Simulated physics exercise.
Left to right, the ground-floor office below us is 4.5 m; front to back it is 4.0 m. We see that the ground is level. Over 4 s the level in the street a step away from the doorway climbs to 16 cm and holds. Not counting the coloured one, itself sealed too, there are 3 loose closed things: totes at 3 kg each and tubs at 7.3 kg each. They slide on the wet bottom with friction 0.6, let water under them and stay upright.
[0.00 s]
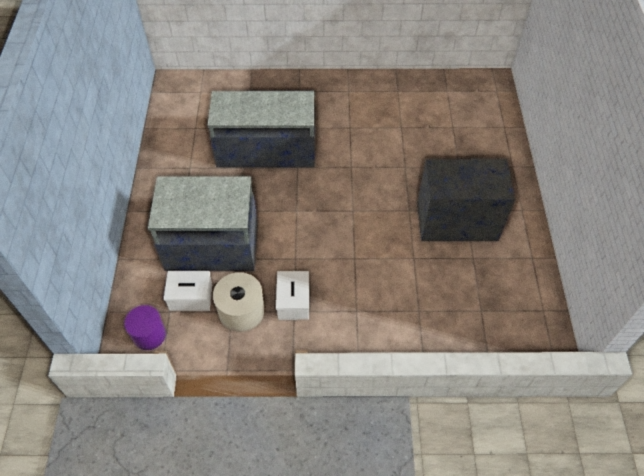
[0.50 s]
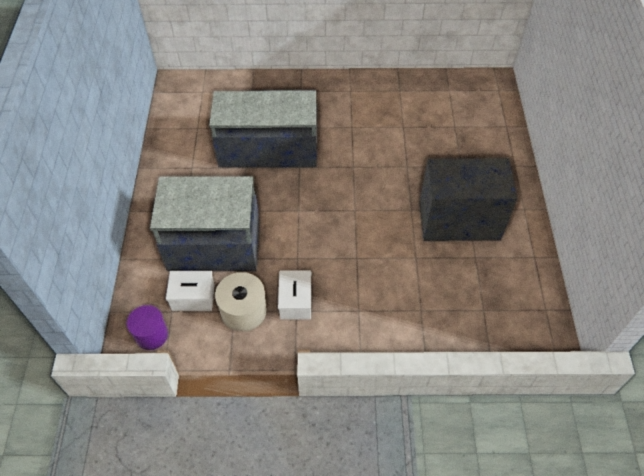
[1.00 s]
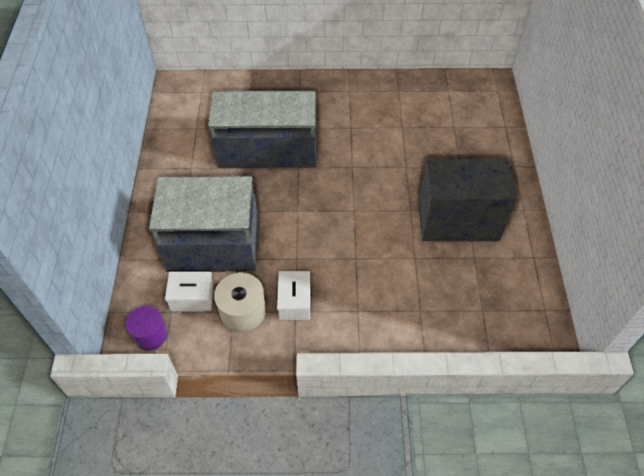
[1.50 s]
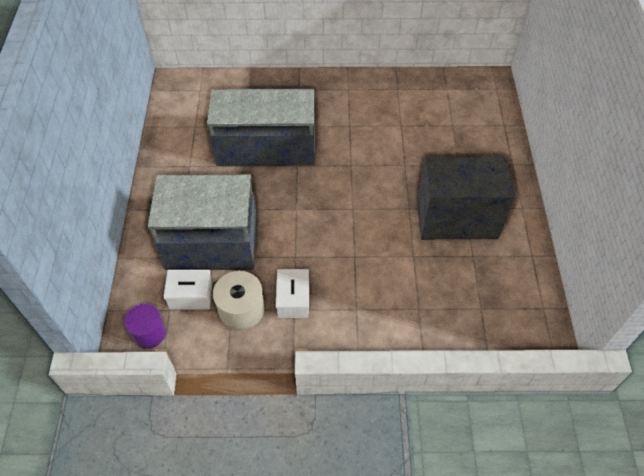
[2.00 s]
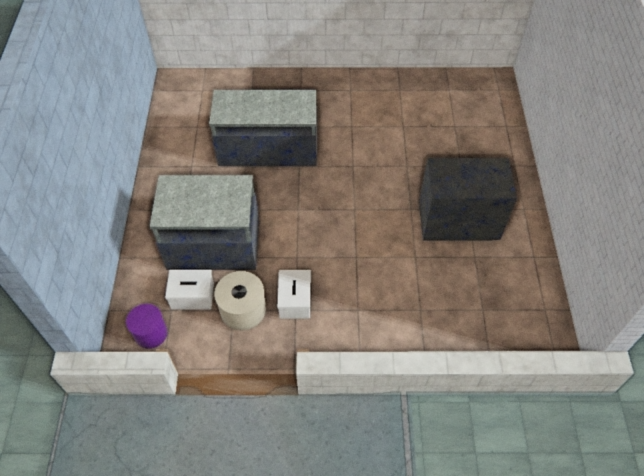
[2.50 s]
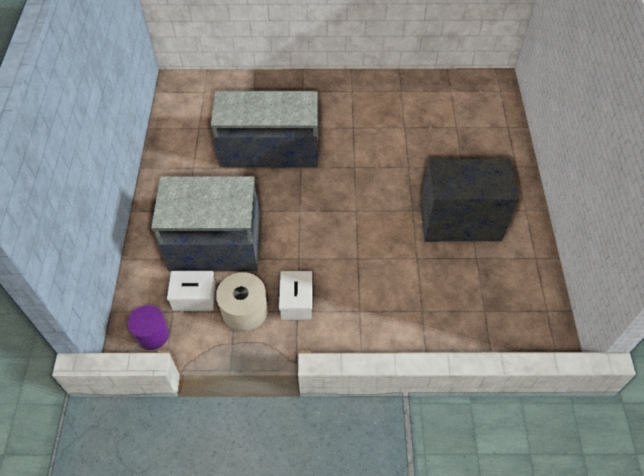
Shallow water spreads across the paving outside a small walled room and reaches just inside its doorway, while the purple pail, two white boxes, pale round tub and dark blocks inside stay where they are.
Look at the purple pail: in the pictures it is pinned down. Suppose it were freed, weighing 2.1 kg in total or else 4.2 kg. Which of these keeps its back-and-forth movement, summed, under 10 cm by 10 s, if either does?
Neither does.
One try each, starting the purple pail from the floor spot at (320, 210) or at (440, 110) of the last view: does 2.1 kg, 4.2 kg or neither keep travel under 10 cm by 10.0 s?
In order, no load succeeds and heavier load succeeds alone.
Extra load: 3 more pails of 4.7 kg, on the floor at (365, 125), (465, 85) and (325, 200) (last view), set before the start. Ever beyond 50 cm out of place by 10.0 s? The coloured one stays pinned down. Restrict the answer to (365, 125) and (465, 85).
The first comes out below the threshold, the second below the threshold.
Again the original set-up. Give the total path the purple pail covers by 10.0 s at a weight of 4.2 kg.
Close to 150 cm, all told.
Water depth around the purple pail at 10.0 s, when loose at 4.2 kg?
Close to 8 cm deep.
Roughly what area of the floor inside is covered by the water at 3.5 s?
Flooded: Near 1.0 m2.
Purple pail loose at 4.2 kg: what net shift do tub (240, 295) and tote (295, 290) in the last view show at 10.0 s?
First 300 cm, then 300 cm.
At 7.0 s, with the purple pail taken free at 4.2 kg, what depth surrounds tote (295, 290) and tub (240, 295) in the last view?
Depths: Near 2 cm, then near 4 cm.
After 3.5 s the purple pail would be 0 cm from its start with 2.1 kg and 0 cm from its start with 4.2 kg; 1 cm of water round it then.
After 4.5 s the purple pail would be 2 cm from its start with 2.1 kg and 0 cm from its start with 4.2 kg; 2 cm of water round it then.
After 7.0 s the purple pail would be 47 cm from its start with 2.1 kg and 29 cm from its start with 4.2 kg; 6 cm of water round it then.
After 10.0 s the purple pail would be 199 cm from its start with 2.1 kg and 24 cm from its start with 4.2 kg; 8 cm of water round it then.
